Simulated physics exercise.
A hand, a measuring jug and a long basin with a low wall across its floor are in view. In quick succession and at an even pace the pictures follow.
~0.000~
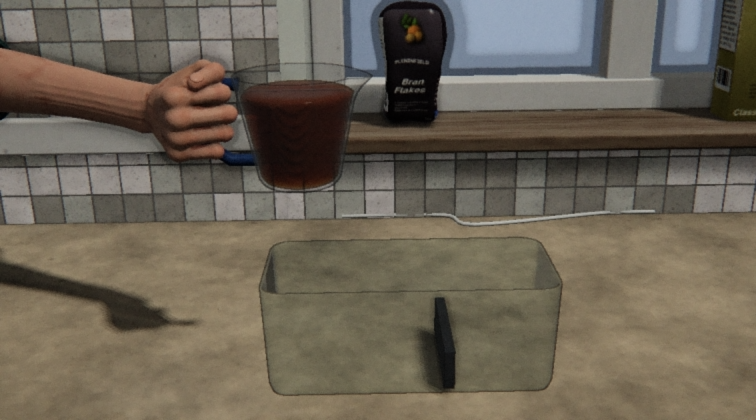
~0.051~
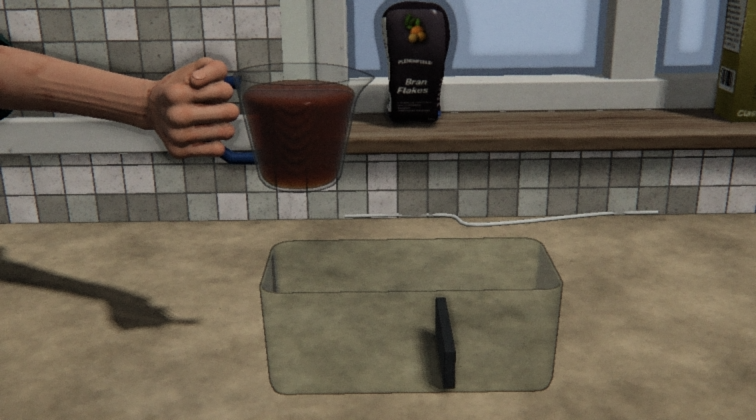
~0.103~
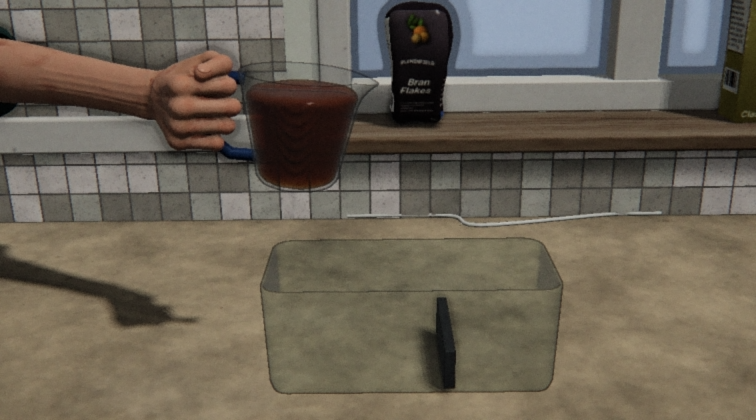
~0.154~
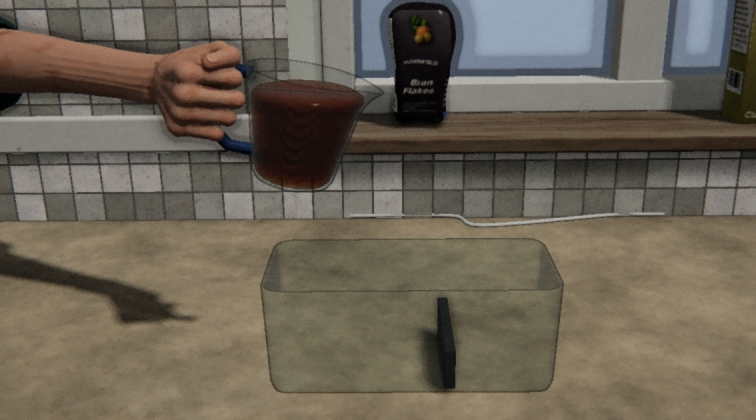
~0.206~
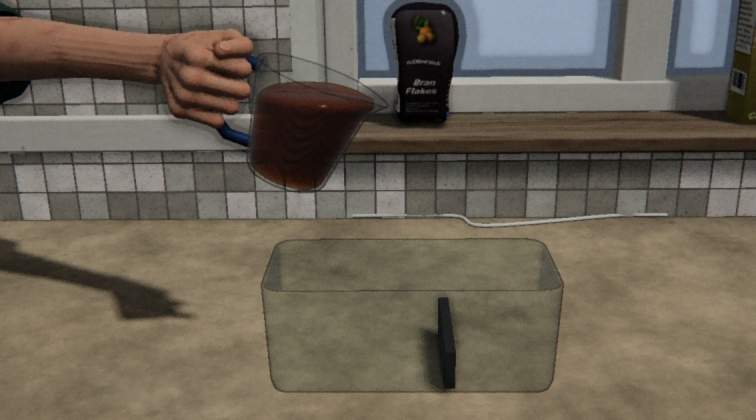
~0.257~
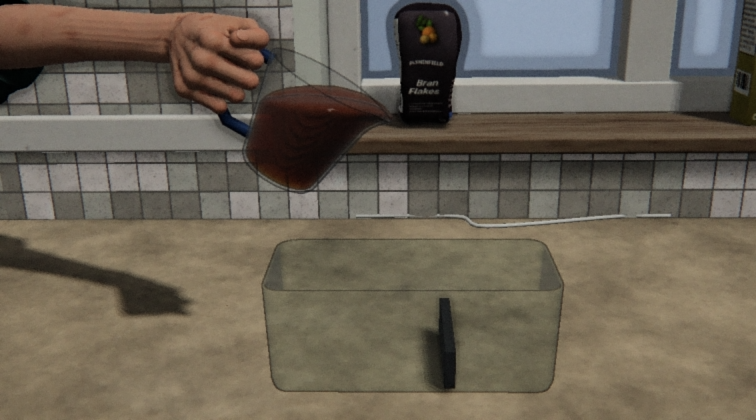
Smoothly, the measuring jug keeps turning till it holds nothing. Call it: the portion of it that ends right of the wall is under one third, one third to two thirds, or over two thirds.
Under one third.
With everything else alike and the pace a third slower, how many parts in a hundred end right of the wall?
It comes to near 40 per cent.
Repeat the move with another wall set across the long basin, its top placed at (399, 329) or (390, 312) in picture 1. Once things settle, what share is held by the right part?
Well, it's close to 90 per cent for the first one, then 95 per cent for the other.
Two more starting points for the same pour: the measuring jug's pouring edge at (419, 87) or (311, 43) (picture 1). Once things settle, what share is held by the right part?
Try one: 75 %; try two: 10 %.
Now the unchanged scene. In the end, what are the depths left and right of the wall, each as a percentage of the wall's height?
Roughly 50 percent left, 30 percent right.
A moment on, the measuring jug is tipped on its side and 46 per cent is still to pour, 8 is left of the wall and 16 right of it.
Next, the measuring jug is tipped right over and 7 per cent is still to pour, 55 is left of the wall and 25 right of it.
Then the measuring jug is tipped right over and 0 per cent is still to pour, 71 is left of the wall and 24 right of it.
Later the measuring jug is tipped right over and 0 per cent is still to pour, 72 is left of the wall and 25 right of it.
At rest 72 per cent lies left of the wall, 25 right of it and 3 outside.
